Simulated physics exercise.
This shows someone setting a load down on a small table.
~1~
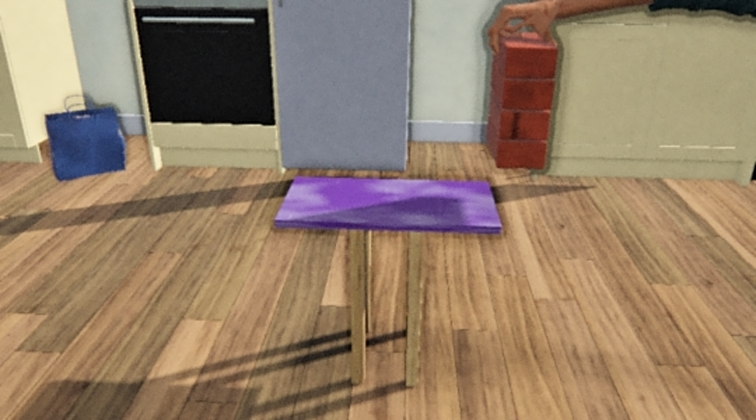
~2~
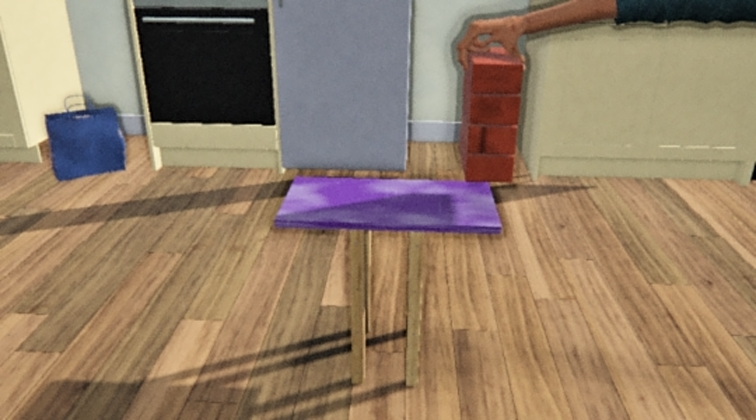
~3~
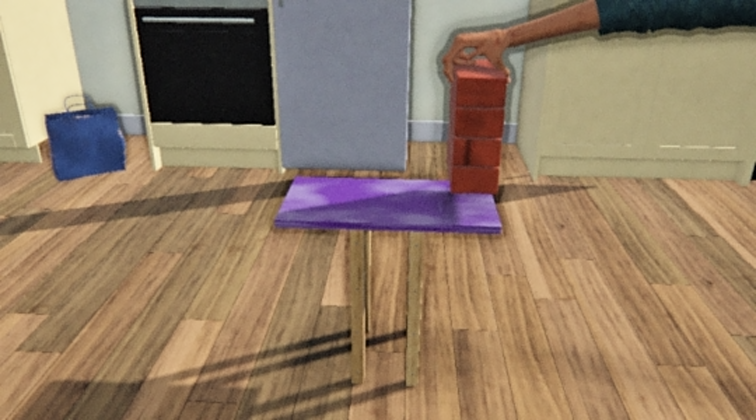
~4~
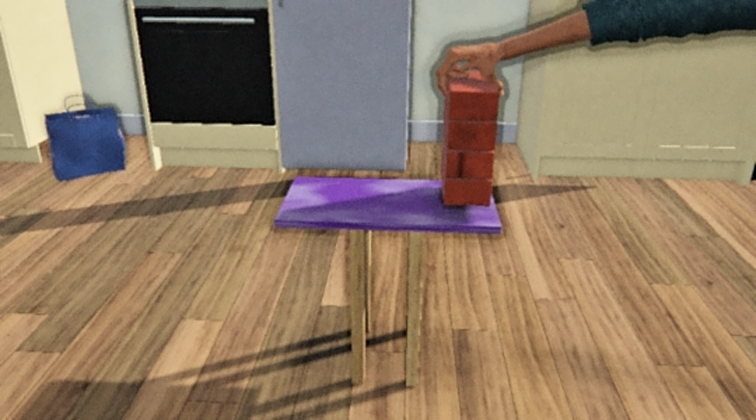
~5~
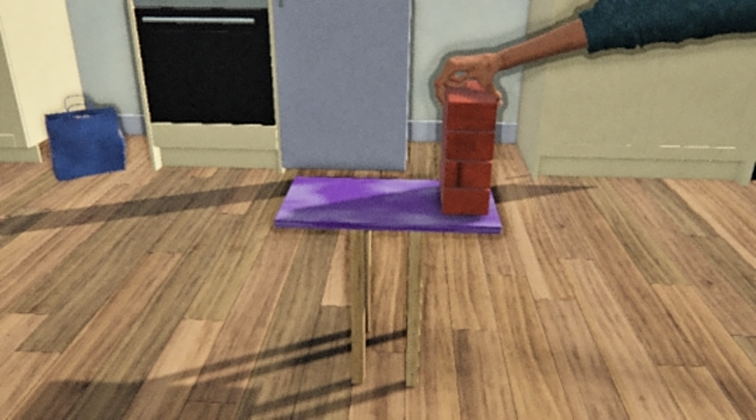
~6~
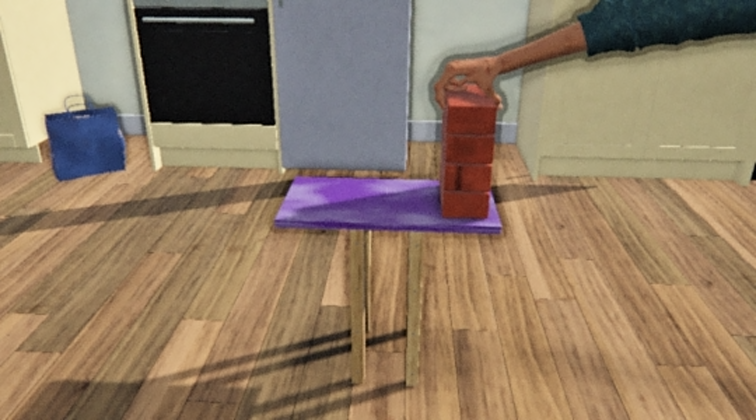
A small table with a purple top and thin wooden legs stands on a wood-plank floor in a kitchen, seen from the front and slightly above. Behind it are pale cabinets, a black oven, a grey-blue panel and a blue bag at left. From the right, a dark-sleeved arm carries a stack of red bricks leftward and lowers it onto the tabletop's right end, hand still gripping it.
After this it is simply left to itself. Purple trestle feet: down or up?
Up, it goes over.
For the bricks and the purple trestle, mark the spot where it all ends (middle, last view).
The bricks around (706, 351); the purple trestle around (556, 284).
Then, 0.68 s past the last view, purple trestle leaning 33° off how it started near (489, 217).
Finally, the purple trestle goes over, near (556, 284).
